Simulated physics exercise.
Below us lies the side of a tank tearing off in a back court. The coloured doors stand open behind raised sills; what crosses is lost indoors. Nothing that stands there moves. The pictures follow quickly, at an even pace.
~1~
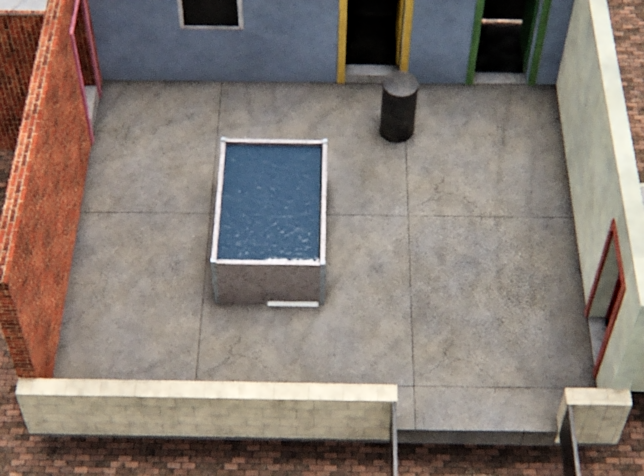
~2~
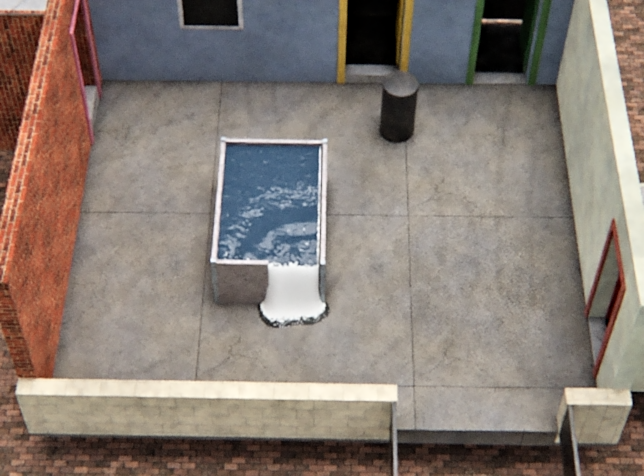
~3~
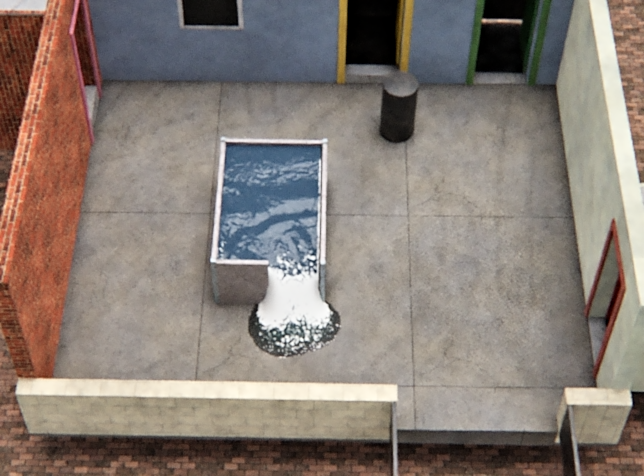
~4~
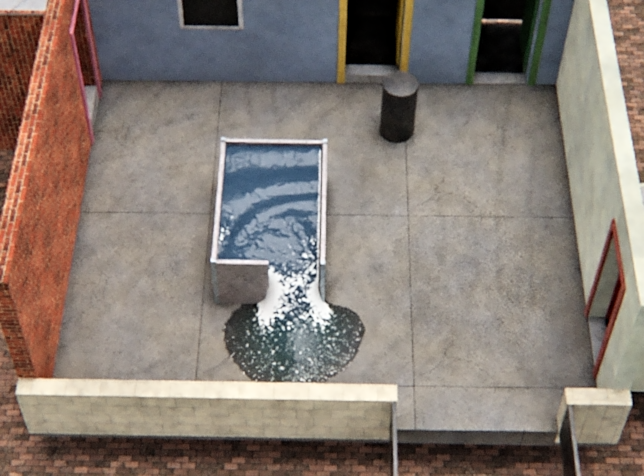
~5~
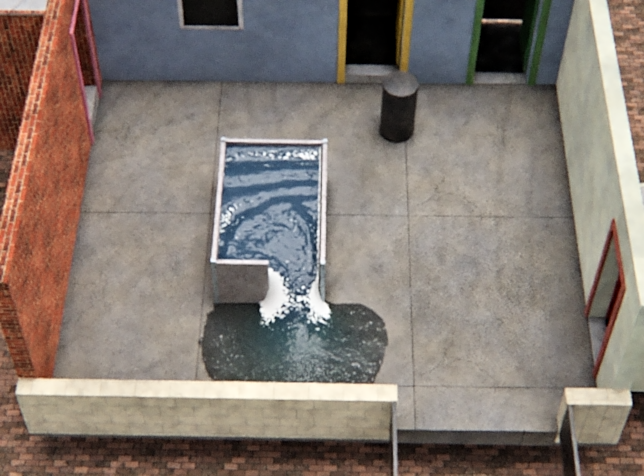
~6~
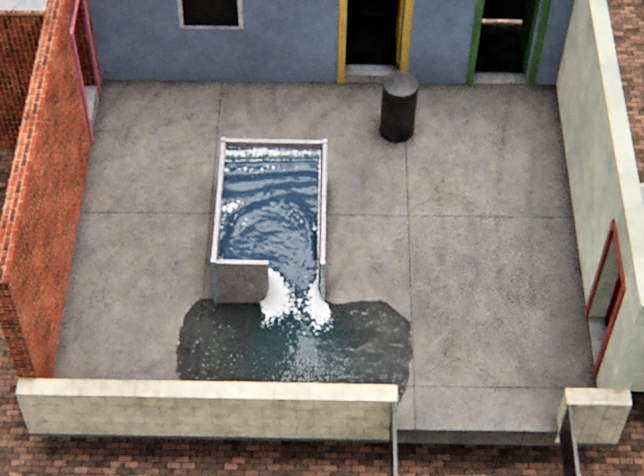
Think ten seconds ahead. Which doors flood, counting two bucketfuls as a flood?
One by one: The red door takes more than that; the yellow door stays under that; the green door stays under that; the pink door stays under that.
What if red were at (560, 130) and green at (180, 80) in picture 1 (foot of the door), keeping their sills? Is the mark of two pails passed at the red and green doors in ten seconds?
Then: The red door stays under; the green door passes that mark.
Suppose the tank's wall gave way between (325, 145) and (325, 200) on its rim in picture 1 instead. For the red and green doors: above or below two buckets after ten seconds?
My reading: Red door takes more; green door passes that mark.
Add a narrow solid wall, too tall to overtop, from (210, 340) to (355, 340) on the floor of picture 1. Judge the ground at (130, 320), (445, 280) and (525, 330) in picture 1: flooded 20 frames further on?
As listed: Under water, flooded, wet.
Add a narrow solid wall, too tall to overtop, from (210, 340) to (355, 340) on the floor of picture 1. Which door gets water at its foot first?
That is the red-painted one.
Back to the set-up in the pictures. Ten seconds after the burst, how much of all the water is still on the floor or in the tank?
Roughly 78 per cent.
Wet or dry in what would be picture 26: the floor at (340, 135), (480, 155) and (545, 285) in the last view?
As listed: No water, dry, covered.
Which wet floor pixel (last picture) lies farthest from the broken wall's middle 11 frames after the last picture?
I would point to (594, 416).
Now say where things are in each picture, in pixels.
The tank at (271, 203) is whole and still, in the first picture.
The front is at (265, 316), out from the gap at (295, 285), in the second picture.
Water pours out at (295, 288) and has run to (281, 352), in the third picture.
Water pours out at (295, 290) and has run to a hidden place, in the fourth picture.
The front is at a hidden place, out from the gap at (295, 290), in the fifth picture.
Water pours out at (295, 289) and has run to a hidden place, in the sixth picture.
A moment on, water covers 15 % of the floor; the red door not reached, the yellow door not reached, the green door not reached, the pink door not reached.
Next, water covers 25 % of the floor; the red door not reached, the yellow door not reached, the green door not reached, the pink door not reached.
Then, water covers 40 % of the floor; the red door over two buckets in, the yellow door not reached, the green door not reached, the pink door not reached.
Later, water covers 70 % of the floor; the red door far over two buckets in, the yellow door not reached, the green door not reached, the pink door wet at the sill, nothing in.
In the end, water covers 95 % of the floor; the red door far over two buckets in, the yellow door wet at the sill, nothing in, the green door under two buckets in, the pink door wet at the sill, nothing in.
